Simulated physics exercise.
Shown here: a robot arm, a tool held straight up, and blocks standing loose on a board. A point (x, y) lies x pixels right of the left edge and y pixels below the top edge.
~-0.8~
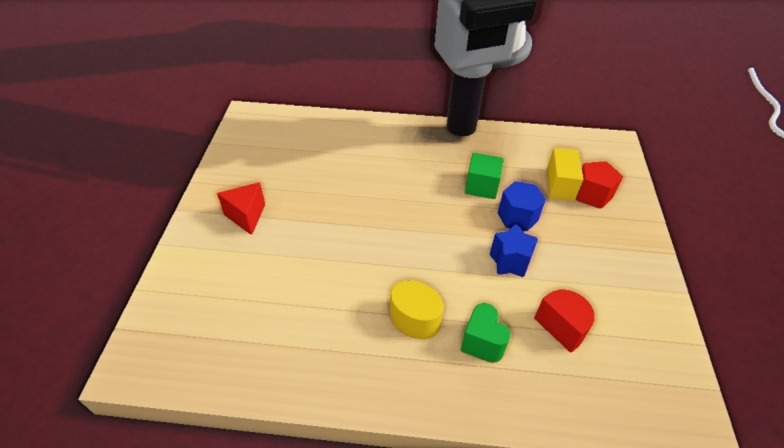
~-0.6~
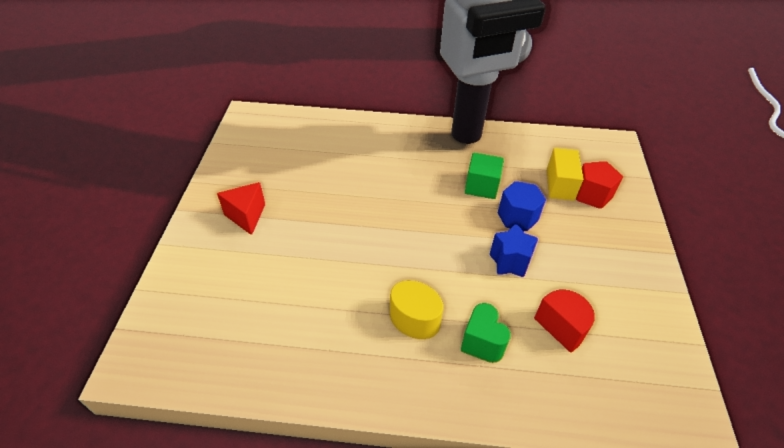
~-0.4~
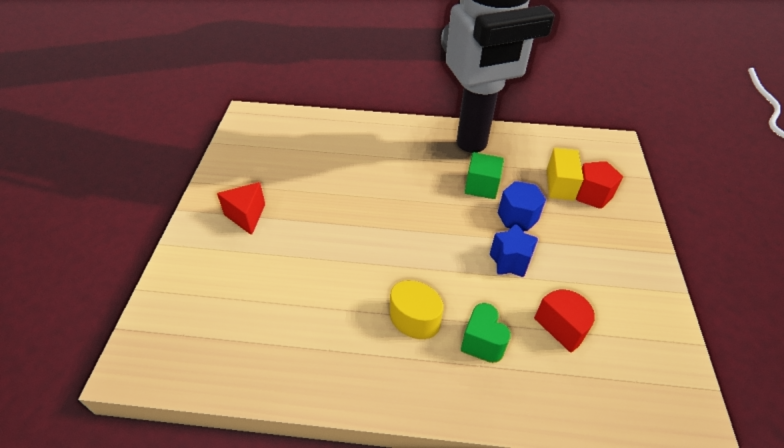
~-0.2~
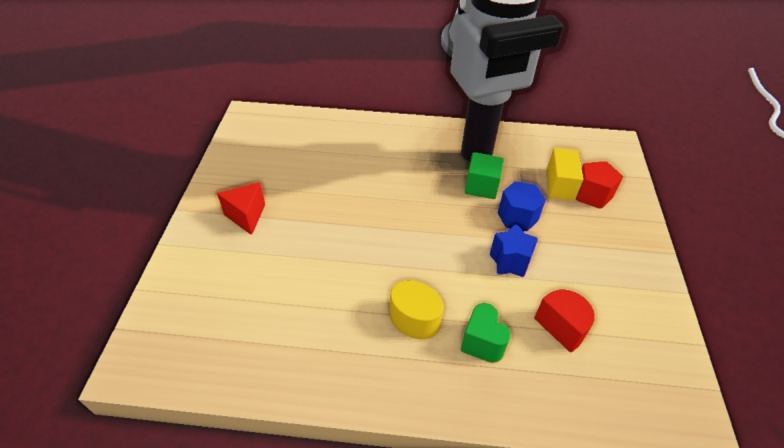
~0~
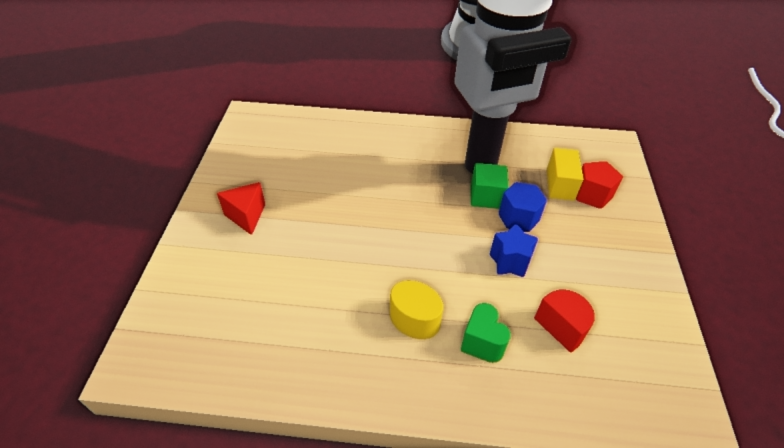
Robot arm easing its black upright tool toward the viewer across a wooden board, then nudging a green block beside a blue one.
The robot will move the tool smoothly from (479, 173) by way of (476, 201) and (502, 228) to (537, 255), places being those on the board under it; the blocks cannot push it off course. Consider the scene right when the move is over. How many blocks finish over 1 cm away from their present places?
Answer: Three or more.
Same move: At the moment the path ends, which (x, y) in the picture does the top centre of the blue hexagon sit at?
I'd say the blue hexagon ends with its top centre at (570, 214).
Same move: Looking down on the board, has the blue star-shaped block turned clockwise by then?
Yes
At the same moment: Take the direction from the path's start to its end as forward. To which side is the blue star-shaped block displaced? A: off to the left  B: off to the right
B - off to the right.
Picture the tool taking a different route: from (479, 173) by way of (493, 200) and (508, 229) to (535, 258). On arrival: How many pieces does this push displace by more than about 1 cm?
Total: Three-plus.
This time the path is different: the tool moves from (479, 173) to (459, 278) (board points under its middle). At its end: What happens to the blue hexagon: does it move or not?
Gets moved.
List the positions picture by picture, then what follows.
In the first frame, tip of the tool at (461, 127), middles of tops, green square block at (487, 164), blue star-shaped block at (517, 241), blue hexagon at (525, 195), red D-shaped block at (572, 308).
In the second frame, tool at (466, 134), nothing pushed.
In the third frame, tool at (472, 143), nothing pushed.
In the fourth frame, tool at (477, 153), nothing pushed.
In the fifth frame, tool at (481, 165), green square block at (492, 175), blue star-shaped block at (517, 241), blue hexagon at (525, 196), red D-shaped block at (572, 308).
The first path, step by step. One third of the way, tool at (478, 194); green square block at (495, 204), turned 25° anticlockwise; blue hexagon at (537, 205), turned 40° anticlockwise.
Two thirds of the way, tool at (504, 221); green square block at (521, 235), turned 10° anticlockwise; blue star-shaped block at (529, 265), turned 20° clockwise; blue hexagon at (548, 207), turned 70° anticlockwise.
At the end, tool at (540, 247); green square block at (549, 266), turned 20° clockwise; blue star-shaped block at (537, 295), turned 55° clockwise; blue hexagon at (570, 214), turned 130° anticlockwise; red D-shaped block at (580, 325), turned 30° anticlockwise.
